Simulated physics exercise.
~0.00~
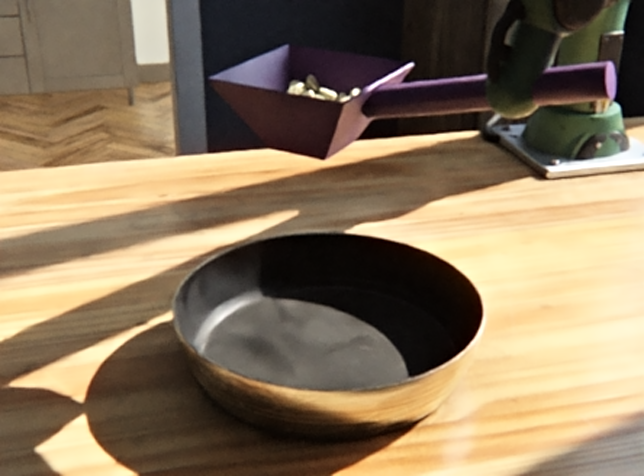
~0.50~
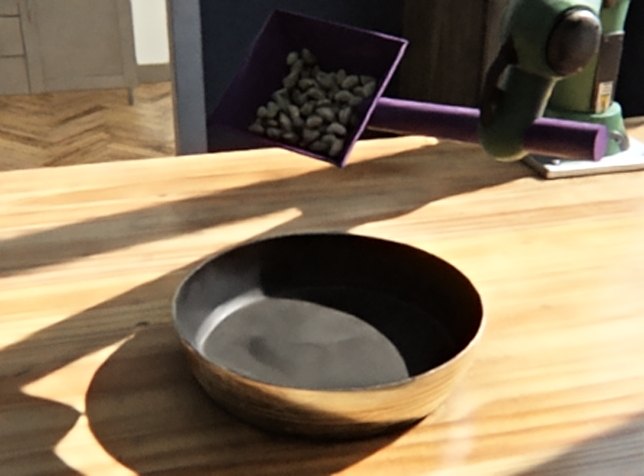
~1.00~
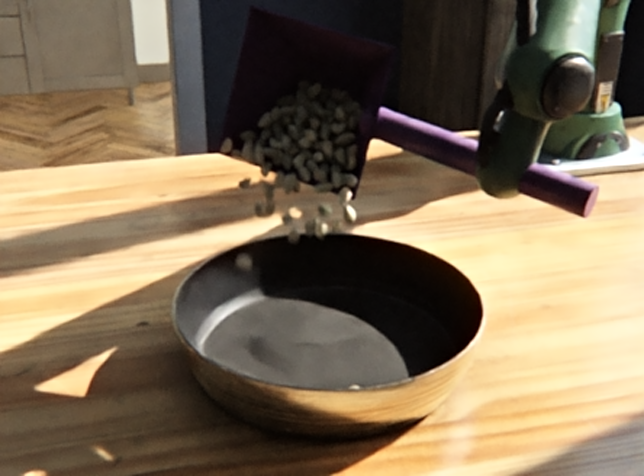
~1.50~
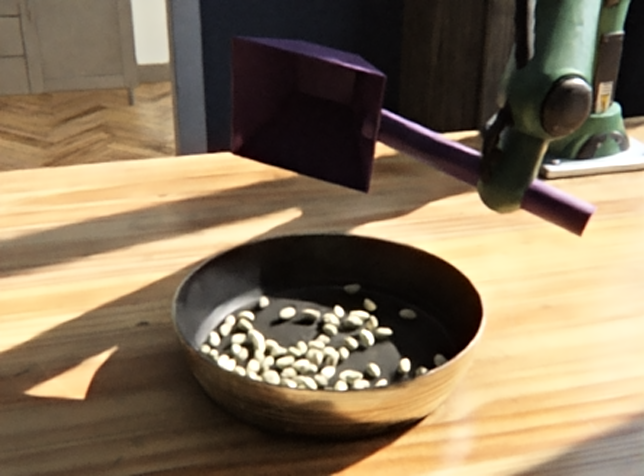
Green robot arm tilting a purple scoop and pouring pale beans into a round dark pan, leaving the scoop empty above it.
